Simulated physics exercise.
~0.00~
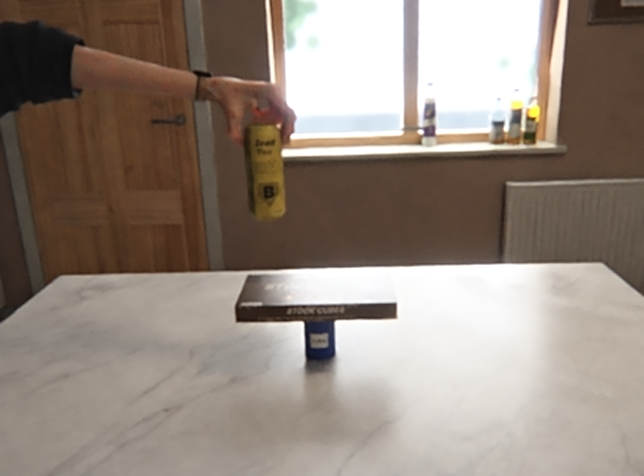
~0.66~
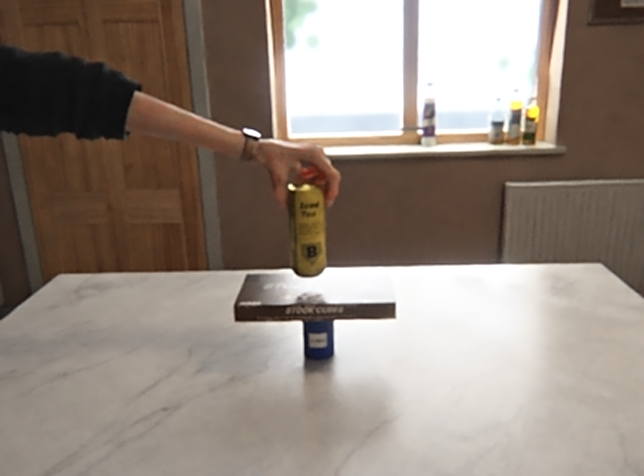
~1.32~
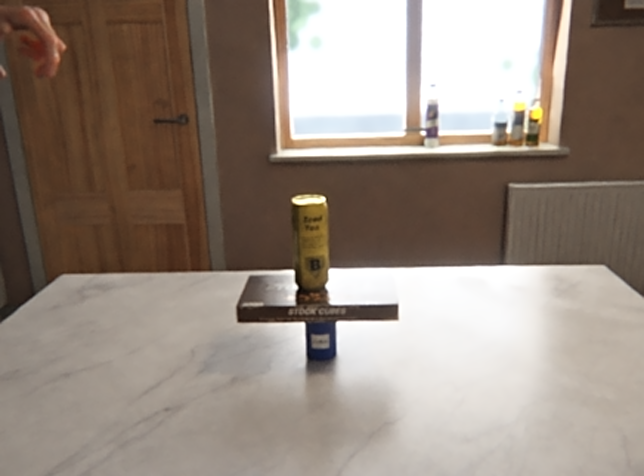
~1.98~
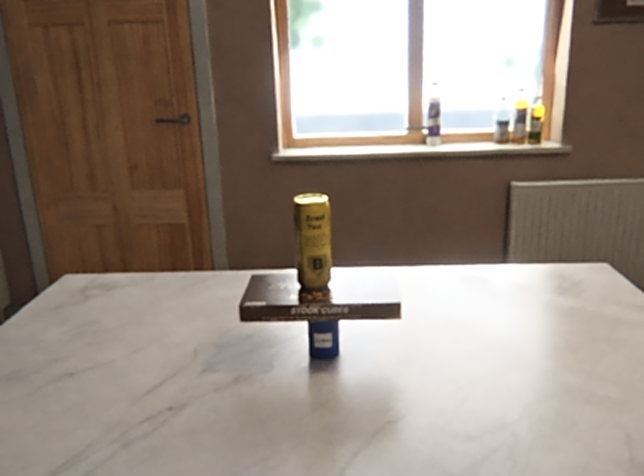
A hand lowered a yellow can, moving it rightward and down onto a flat brown packet balanced on a small blue jar on a marble-patterned table. It let go and withdrew to the left, and the stack stayed standing with the can upright.
